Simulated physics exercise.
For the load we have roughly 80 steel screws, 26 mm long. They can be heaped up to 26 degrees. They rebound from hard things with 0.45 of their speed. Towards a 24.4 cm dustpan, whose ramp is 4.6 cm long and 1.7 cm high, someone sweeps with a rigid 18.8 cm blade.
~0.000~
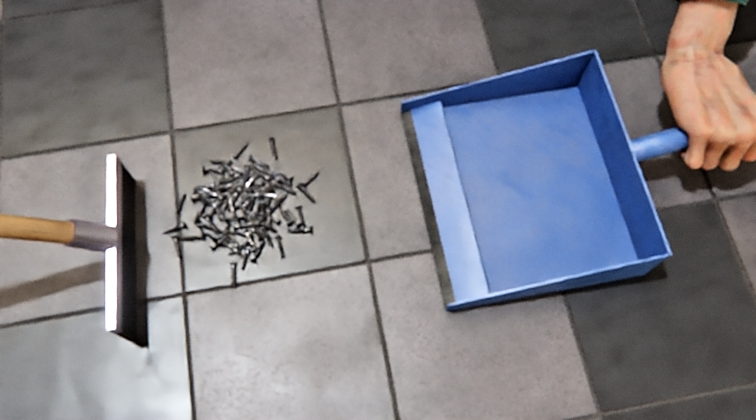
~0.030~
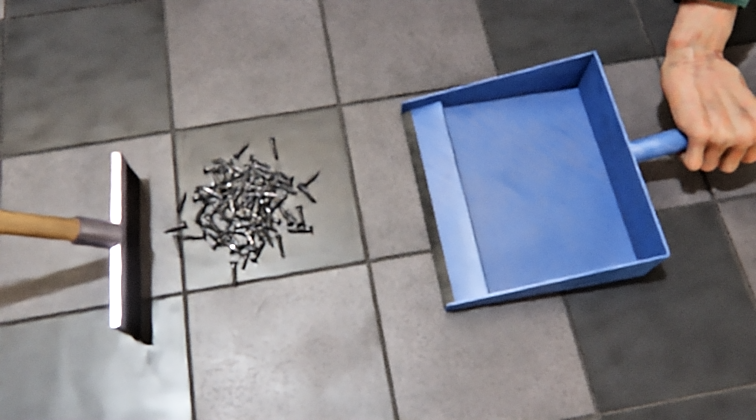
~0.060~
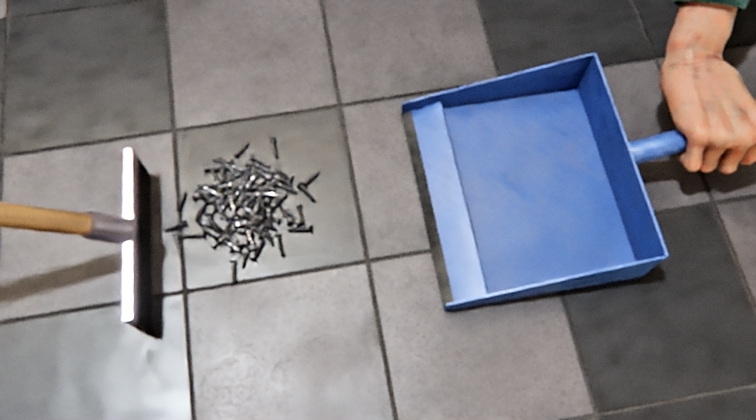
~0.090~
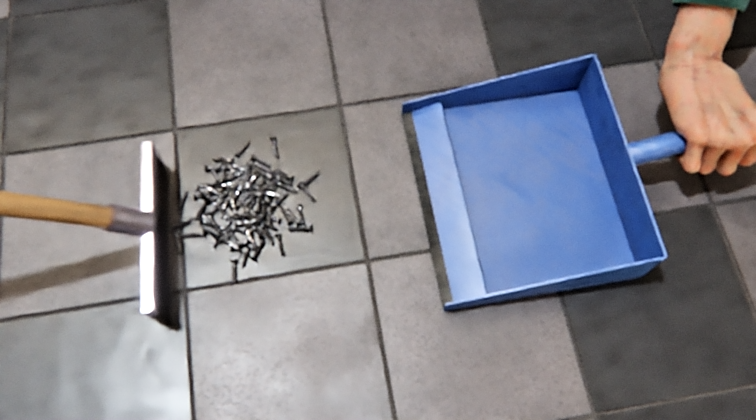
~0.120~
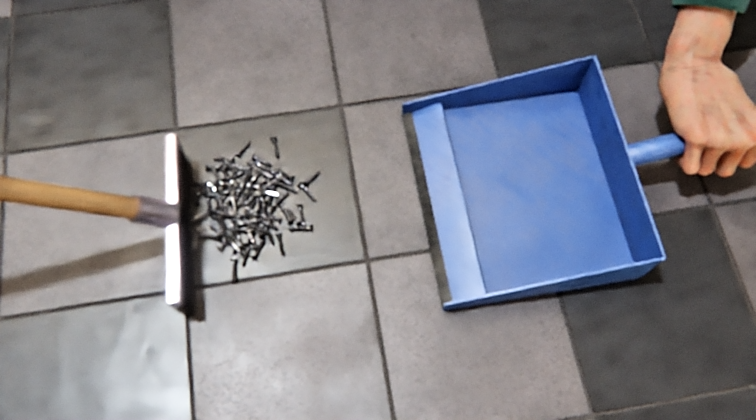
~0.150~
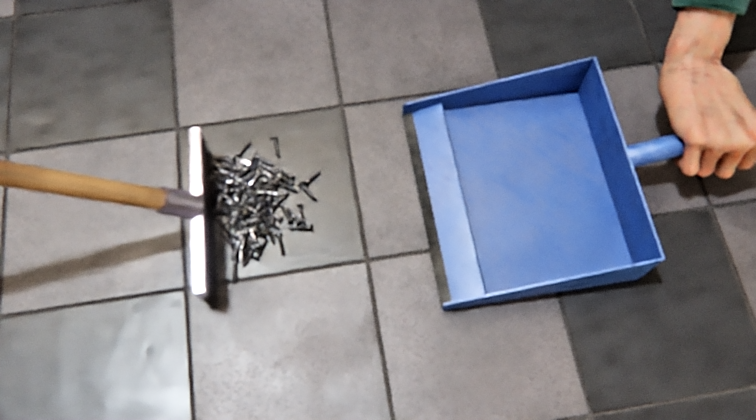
On a floor of light and dark grey tiles, a heap of steel screws lies between a wooden-handled blade on the left and a blue dustpan gripped by a hand on the right. The blade slides rightward, reaches the heap and pushes its left side inward, while the dustpan stays nearly still.
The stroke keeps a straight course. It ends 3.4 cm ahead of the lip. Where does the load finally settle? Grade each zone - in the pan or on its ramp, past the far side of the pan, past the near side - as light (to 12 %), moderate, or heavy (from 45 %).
Pan - moderate, far side - light, near side - light.
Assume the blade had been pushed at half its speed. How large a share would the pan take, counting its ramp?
It would be around 15 percent.
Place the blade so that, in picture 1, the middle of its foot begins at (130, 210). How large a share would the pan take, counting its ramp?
About 20 per cent.
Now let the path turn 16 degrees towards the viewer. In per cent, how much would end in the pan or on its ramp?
That gives near 25 in a hundred.
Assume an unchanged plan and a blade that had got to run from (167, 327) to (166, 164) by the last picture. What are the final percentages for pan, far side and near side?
Pan 5; far 0; near 0.
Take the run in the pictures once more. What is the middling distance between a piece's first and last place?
Around 20 centimetres.
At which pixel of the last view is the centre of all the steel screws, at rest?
Near (410, 164).
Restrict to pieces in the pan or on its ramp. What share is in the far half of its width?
Some 80 per cent.
After 0.28 s, middle of the blade 13 cm from the lip; 0 % over the lip, far side 5 %, near side 0 %.
After 0.37 s, middle of the blade 6 cm from the lip; 0 % over the lip, far side 5 %, near side 0 %.
After 0.59 s, middle of the blade 4 cm from the lip; 35 % over the lip, far side 5 %, near side 0 %.
In the end, at 2.1 s, pan 30 %, far side 5 %, near side 0 %, in front of the lip or behind the blade 65 %.
